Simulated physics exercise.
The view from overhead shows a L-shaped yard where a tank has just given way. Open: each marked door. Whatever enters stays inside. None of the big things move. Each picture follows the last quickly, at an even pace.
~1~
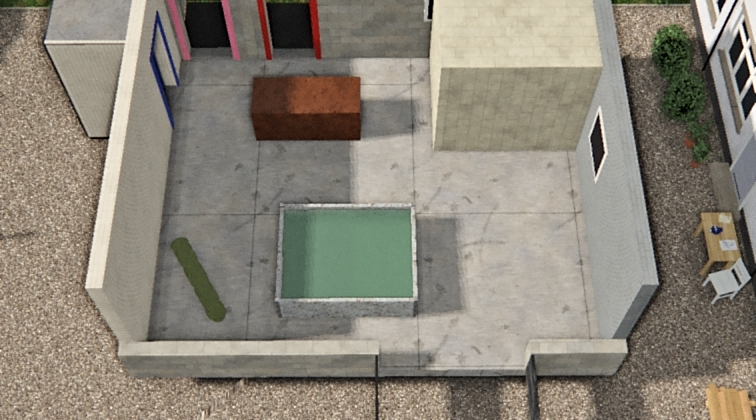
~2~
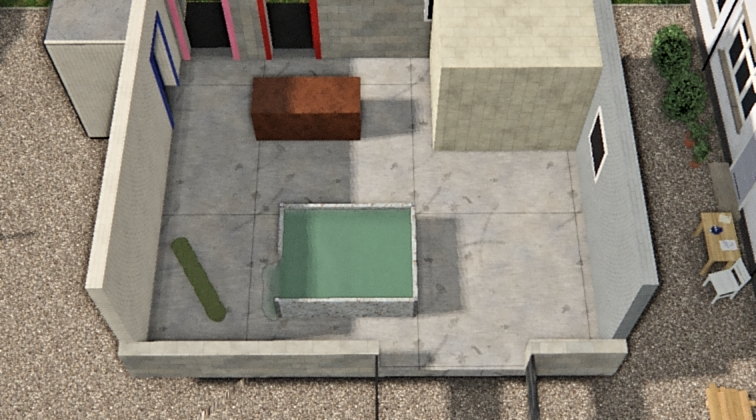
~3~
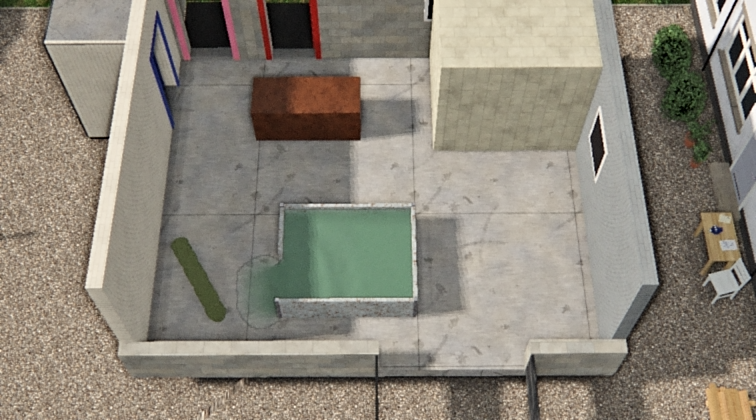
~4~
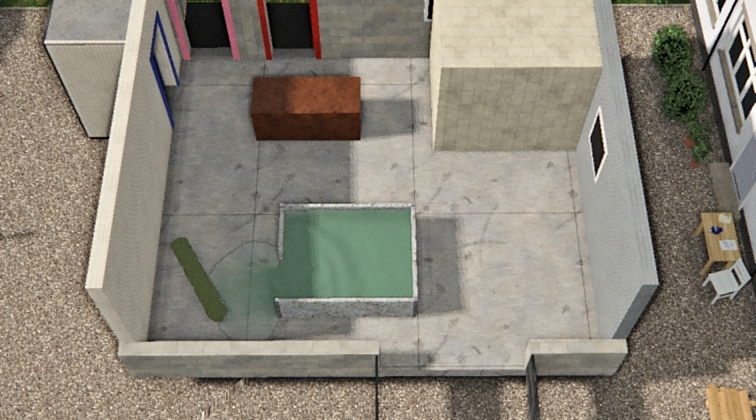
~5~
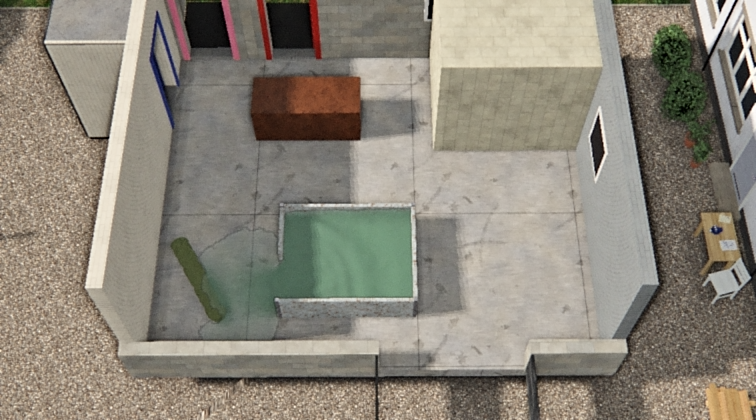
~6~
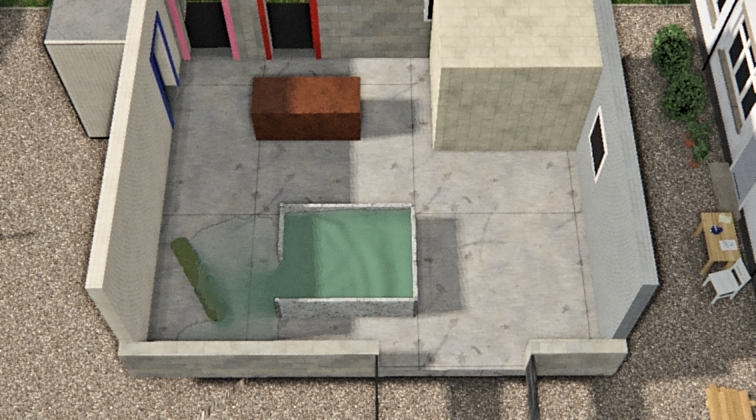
Green water stands in an open rectangular tank in a walled, L-shaped grey yard, seen from high above. A rust-brown box sits behind the tank, a long dark green object lies to its left, and a pale block fills the upper right corner. The water bursts through the tank's left side, fans out leftward in a thin sheet and runs around the green object, while the camera stays still.
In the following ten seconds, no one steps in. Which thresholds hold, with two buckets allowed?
My prediction: The red door is going to be over the line; the pink door is going to be over the line; the blue door is going to be over the line.
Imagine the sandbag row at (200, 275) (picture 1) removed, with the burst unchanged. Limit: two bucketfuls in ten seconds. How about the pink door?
If you ask me, the pink door tops the limit.
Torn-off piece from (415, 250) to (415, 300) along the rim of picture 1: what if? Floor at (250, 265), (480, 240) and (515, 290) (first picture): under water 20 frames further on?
The three spots, in order, are spared, inundated and inundated.
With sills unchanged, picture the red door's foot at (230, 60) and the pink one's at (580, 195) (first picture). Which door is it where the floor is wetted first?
Answer: The blue-painted one.
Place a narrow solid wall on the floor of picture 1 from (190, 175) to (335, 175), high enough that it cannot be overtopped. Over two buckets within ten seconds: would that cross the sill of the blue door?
The blue one falls short of the threshold.
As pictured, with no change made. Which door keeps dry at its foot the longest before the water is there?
From what the pictures show, it's the door marked red.
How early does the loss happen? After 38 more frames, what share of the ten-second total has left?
It comes to around 40 per cent.
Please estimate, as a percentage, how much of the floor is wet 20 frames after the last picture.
Roughly 35 percent, I reckon.
A moment on, water covers 15 % of the floor; the red door not reached, the pink door not reached, the blue door not reached.
Next, water covers 25 % of the floor; the red door not reached, the pink door not reached, the blue door wet at the sill, nothing in.
Then, water covers 35 % of the floor; the red door not reached, the pink door under two buckets in, the blue door wet at the sill, nothing in.
Later, water covers 60 % of the floor; the red door under two buckets in, the pink door far over two buckets in, the blue door wet at the sill, nothing in.
In the end, water covers 85 % of the floor; the red door over two buckets in, the pink door far over two buckets in, the blue door over two buckets in.
